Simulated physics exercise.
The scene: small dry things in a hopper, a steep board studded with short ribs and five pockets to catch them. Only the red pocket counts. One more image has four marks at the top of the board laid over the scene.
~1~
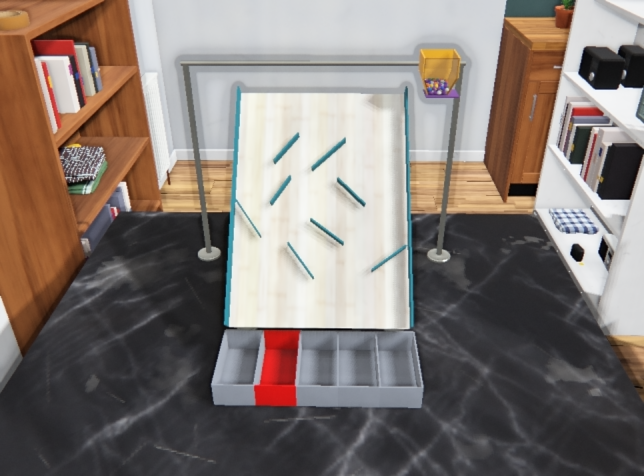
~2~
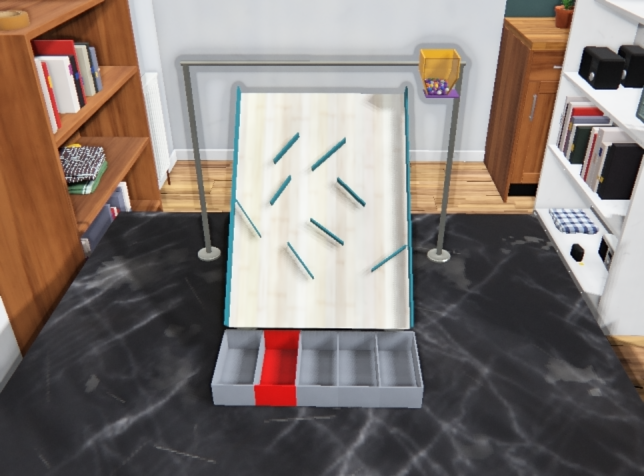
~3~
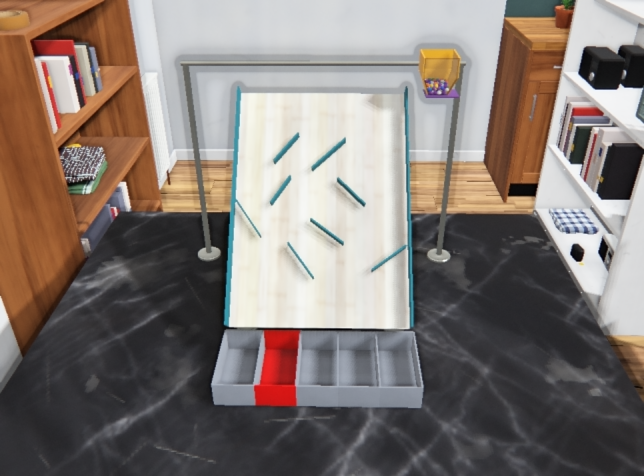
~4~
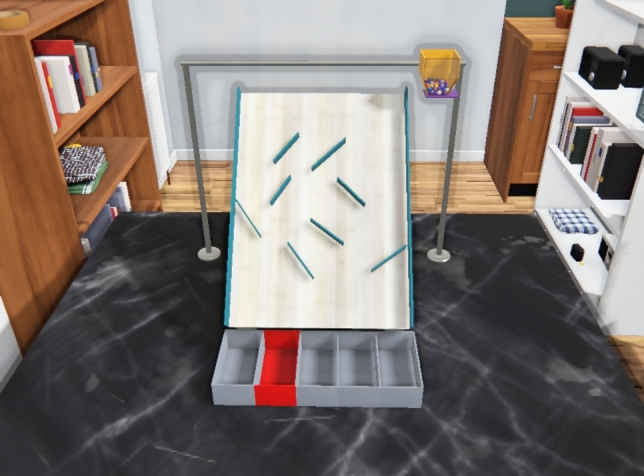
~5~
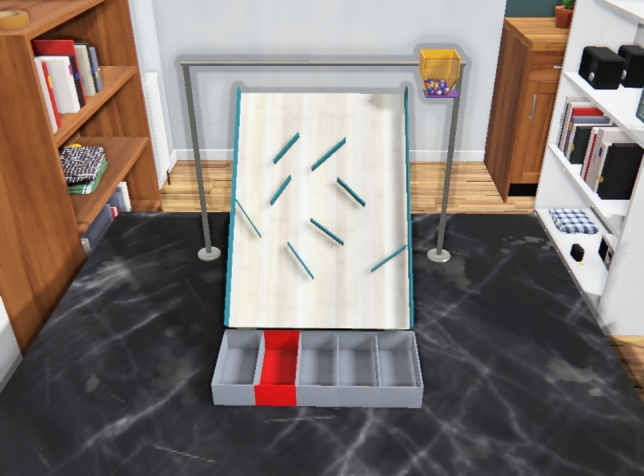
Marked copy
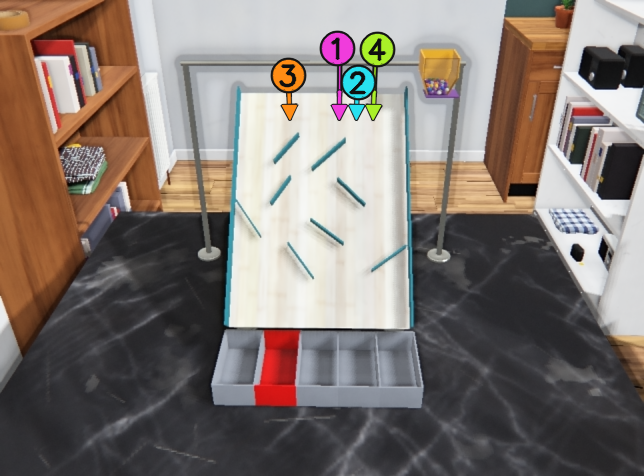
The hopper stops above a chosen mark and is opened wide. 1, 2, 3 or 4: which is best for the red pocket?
Use mark 3.
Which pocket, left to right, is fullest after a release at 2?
The third.
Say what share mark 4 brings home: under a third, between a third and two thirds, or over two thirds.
Under a third.
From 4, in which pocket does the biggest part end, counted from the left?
The third from the left.
On the marked copy, mark 1 meets the board at (339, 114); mark 2 meets the board at (356, 114); mark 3 meets the board at (289, 114); mark 4 meets the board at (373, 114).
If 1 is chosen, a small part in the red pocket, about two thirds in other pockets, a small part outside the box.
If 2 is chosen, a small part in the red pocket, most in other pockets, a small part outside the box.
If 3 is chosen, about a third in the red pocket, about half in other pockets, a small part outside the box.
If 4 is chosen, a small part in the red pocket, most in other pockets, a small part outside the box.
